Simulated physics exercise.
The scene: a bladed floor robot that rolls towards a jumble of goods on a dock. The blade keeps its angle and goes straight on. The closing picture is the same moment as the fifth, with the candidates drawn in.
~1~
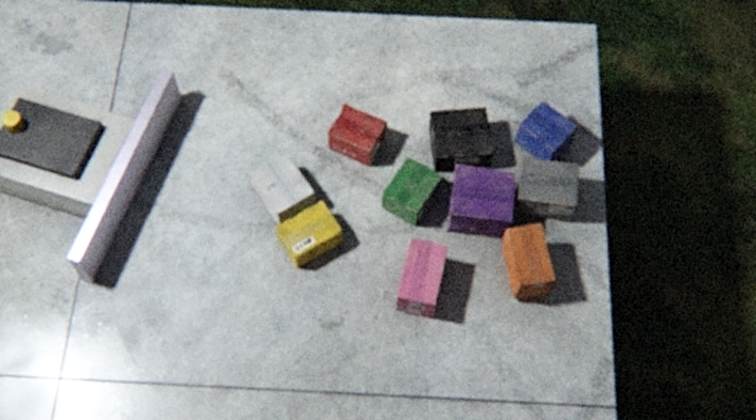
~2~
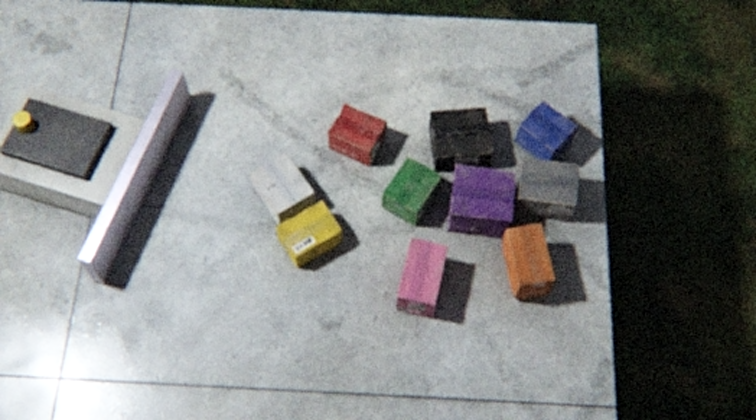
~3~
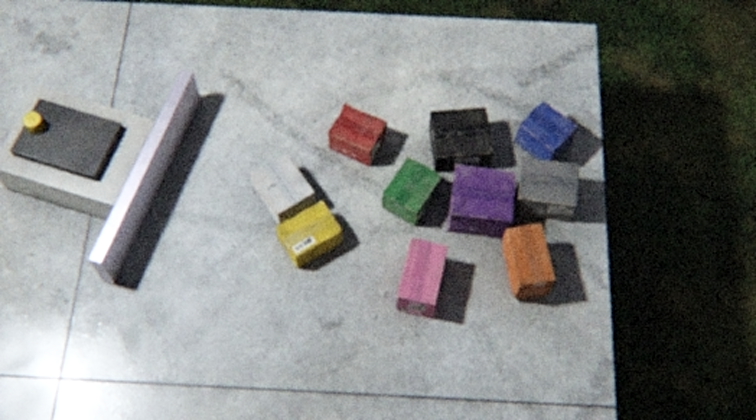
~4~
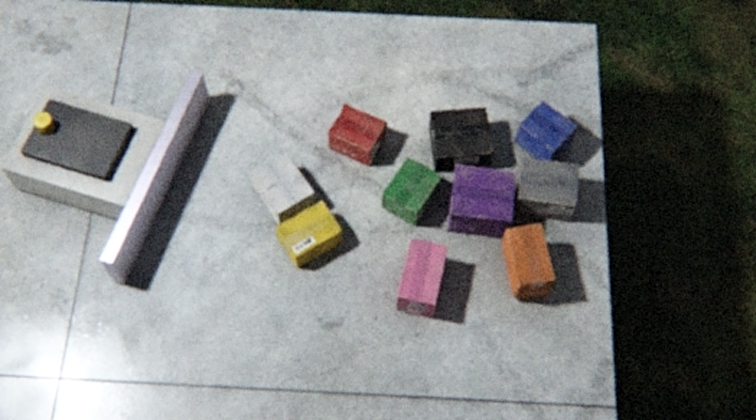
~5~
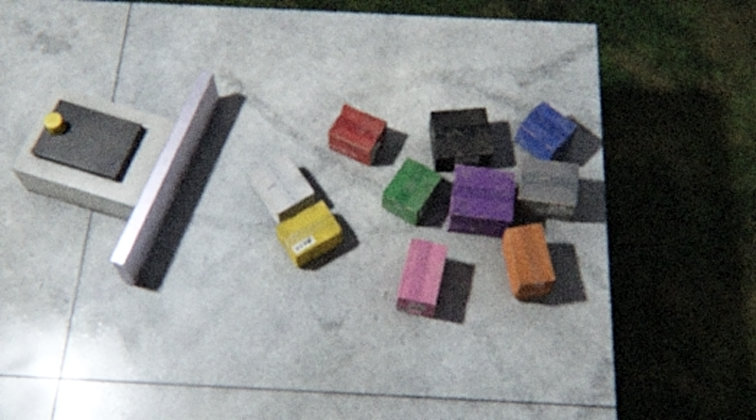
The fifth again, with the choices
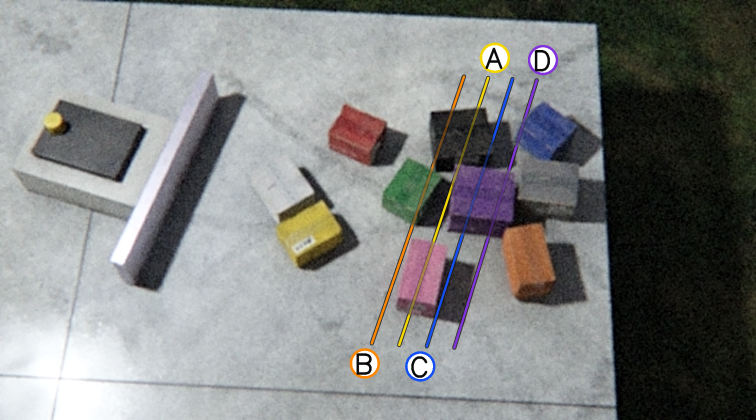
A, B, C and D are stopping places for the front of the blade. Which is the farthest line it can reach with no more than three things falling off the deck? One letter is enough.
As far as mark D.
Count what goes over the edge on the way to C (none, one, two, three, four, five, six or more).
By then, two.
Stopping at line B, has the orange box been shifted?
No.
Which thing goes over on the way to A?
The grey parcel.
On the marked copy, A at (447, 203); B at (421, 202); C at (473, 204); D at (498, 206).
With D. Early on, robot (213, 147); yellow parcel (318, 244); white parcel (322, 199).
Further on, robot (333, 153); grey parcel (587, 192); blue box (568, 136).
At the end, robot (425, 157); blue box over the edge; grey parcel over the edge; three fallen.
As for the rest, A is within the limit but short; B is within the limit but short; C is within the limit but short.
